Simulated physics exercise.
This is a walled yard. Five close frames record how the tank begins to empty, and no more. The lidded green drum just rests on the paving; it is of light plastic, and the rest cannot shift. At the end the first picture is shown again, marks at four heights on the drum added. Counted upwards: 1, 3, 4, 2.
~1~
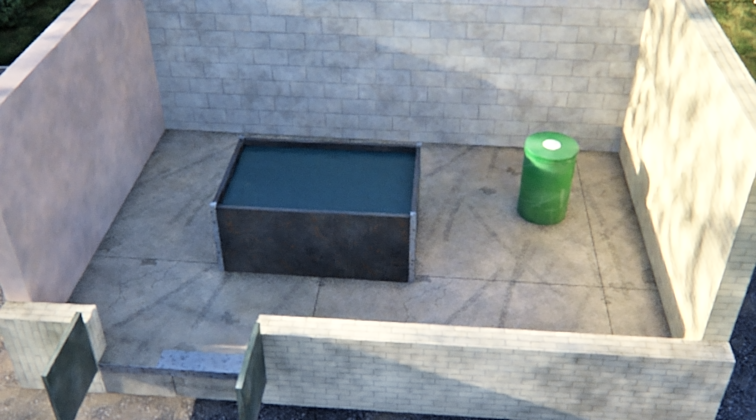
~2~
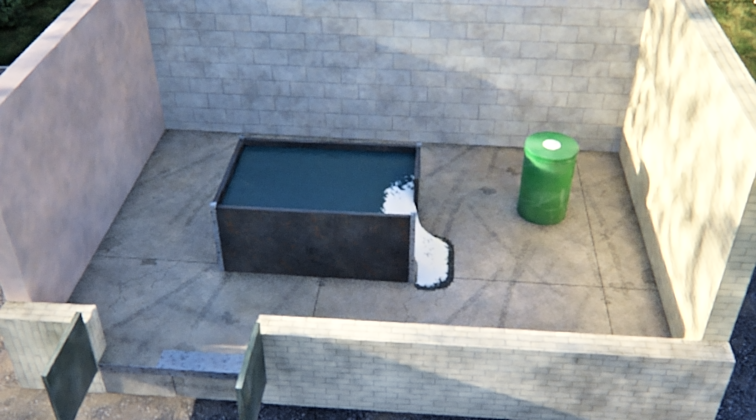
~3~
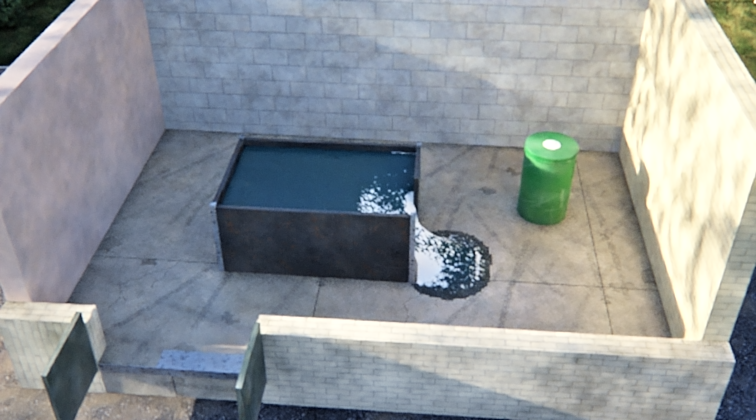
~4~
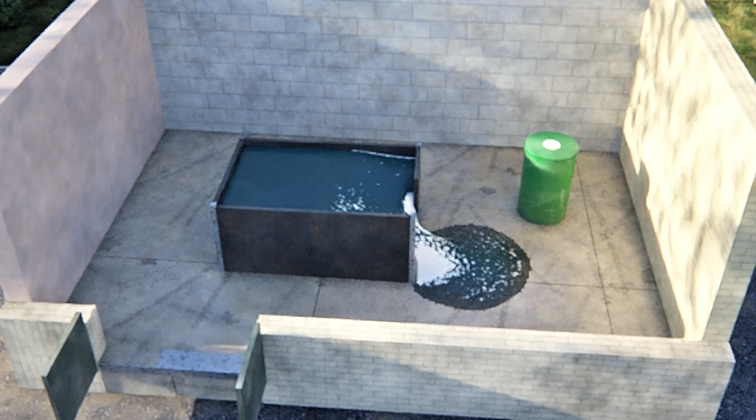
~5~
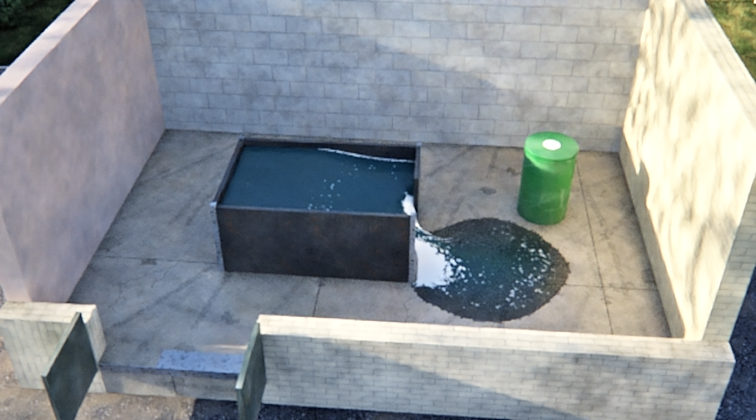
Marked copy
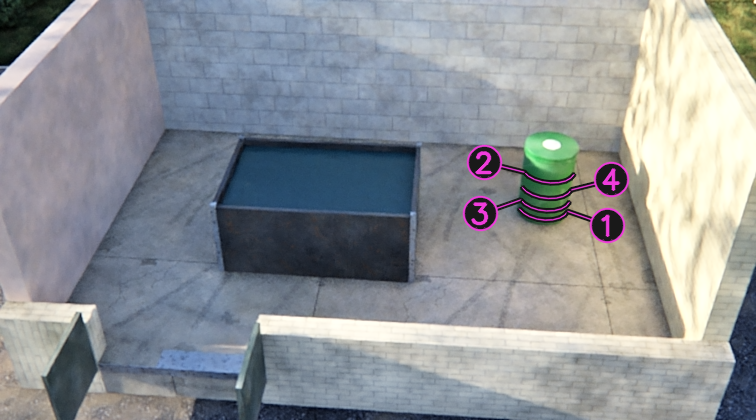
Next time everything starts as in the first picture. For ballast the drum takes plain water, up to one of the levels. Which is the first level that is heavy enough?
It is 3.
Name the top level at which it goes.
The answer is 1.
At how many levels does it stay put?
Three.
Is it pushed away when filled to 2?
No, not at all.
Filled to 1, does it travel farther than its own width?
Yes, clearly.
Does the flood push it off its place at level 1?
Yes, that goes wrong.
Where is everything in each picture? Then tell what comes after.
Lid of the green drum at (551, 145); tank full, its middle at (322, 181); open gate at (178, 314).
Water covers 1 % of the ground and is seen nearest the drum at (446, 248).
Water covers 3 % of the ground and is seen nearest the drum at (463, 236).
Water covers 6 % of the ground and is seen nearest the drum at (491, 233).
Lid of the green drum at (551, 145); water covers 9 % of the ground and is seen nearest the drum at (520, 231).
On the marked copy, 1 at (544, 220); 2 at (550, 182); 3 at (546, 210); 4 at (548, 198); from the bottom up 1, 3, 4, 2.
If 1 is chosen, it is pushed about 3 times its own width away.
If 2 is chosen, it does not move.
If 3 is chosen, it does not move.
If 4 is chosen, it does not move.
